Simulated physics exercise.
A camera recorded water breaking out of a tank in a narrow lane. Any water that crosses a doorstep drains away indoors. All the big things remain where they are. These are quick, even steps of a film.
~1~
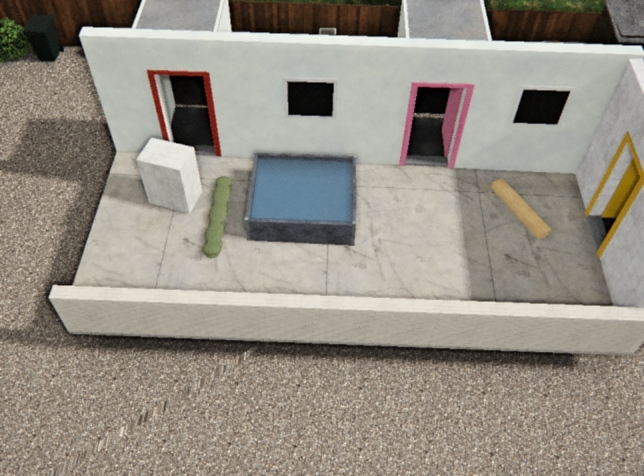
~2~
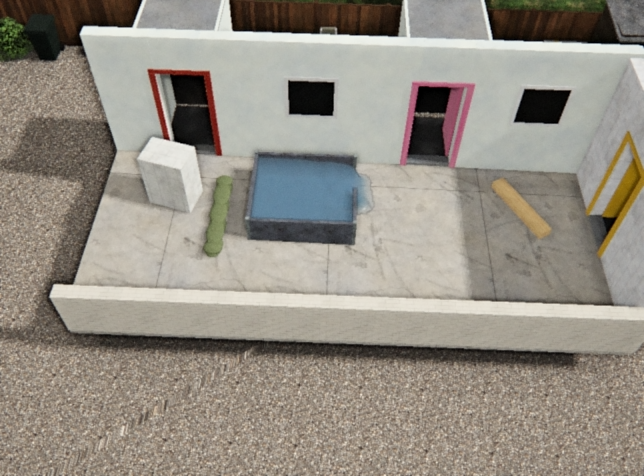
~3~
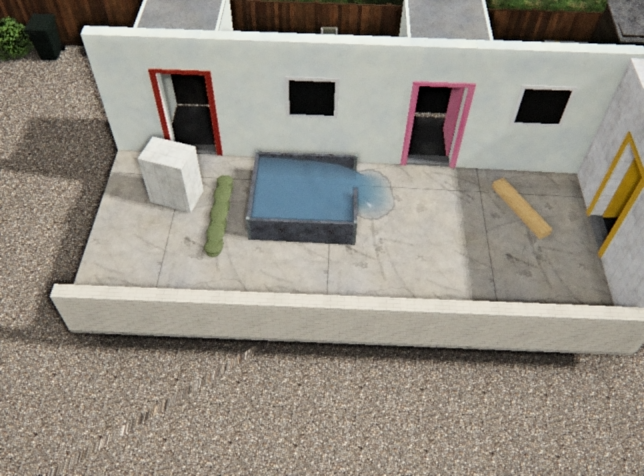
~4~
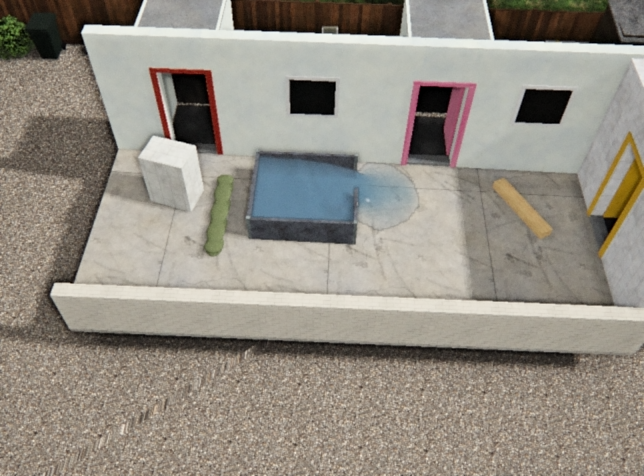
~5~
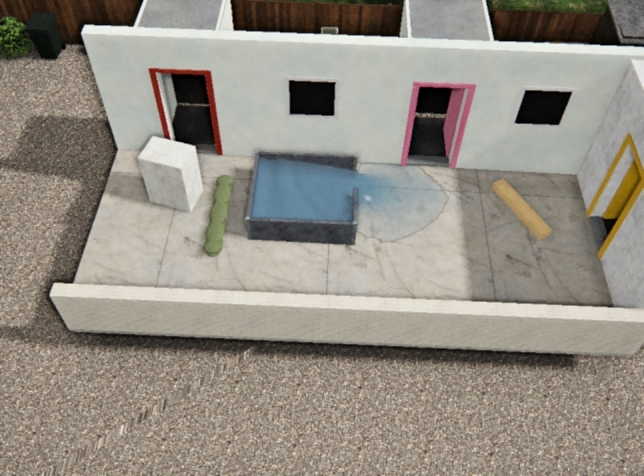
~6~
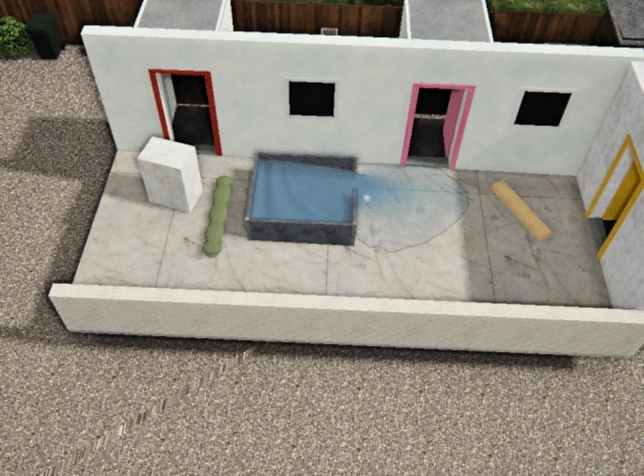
In a walled lane, water pours from a tank's right side and spreads across the pale paving.
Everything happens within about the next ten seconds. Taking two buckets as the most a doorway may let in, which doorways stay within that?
The yellow door goes over it, the pink door goes over it, the red door stays within it.
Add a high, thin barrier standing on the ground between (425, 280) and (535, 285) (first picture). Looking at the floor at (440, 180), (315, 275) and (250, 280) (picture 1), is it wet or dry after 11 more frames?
Taking them in order, I'd say soaked, parched and parched.
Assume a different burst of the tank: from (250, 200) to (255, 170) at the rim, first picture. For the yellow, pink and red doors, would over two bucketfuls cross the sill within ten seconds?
Yellow stays within it, pink stays within it, red exceeds the limit.
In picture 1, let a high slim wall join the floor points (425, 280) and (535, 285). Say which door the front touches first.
I'd say the door marked pink.
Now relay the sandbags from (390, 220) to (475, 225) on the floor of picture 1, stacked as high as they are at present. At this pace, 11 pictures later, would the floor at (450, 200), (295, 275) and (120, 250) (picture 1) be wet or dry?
Point by point: Inundated; no flooding; no flooding.
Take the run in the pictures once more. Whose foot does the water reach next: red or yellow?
The yellow-painted one.
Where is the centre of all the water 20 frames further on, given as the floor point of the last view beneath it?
Roughly (424, 218) in the last picture.
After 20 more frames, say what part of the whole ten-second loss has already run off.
It would be around 35 %.
A moment on, water covers 20 % of the floor; the yellow door not reached, the pink door under two buckets in, the red door not reached.
Next, water covers 30 % of the floor; the yellow door not reached, the pink door over two buckets in, the red door not reached.
Then, water covers 40 % of the floor; the yellow door wet at the sill, nothing in, the pink door over two buckets in, the red door not reached.
Later, water covers 50 % of the floor; the yellow door under two buckets in, the pink door over two buckets in, the red door not reached.
In the end, water covers 70 % of the floor; the yellow door over two buckets in, the pink door over two buckets in, the red door not reached.
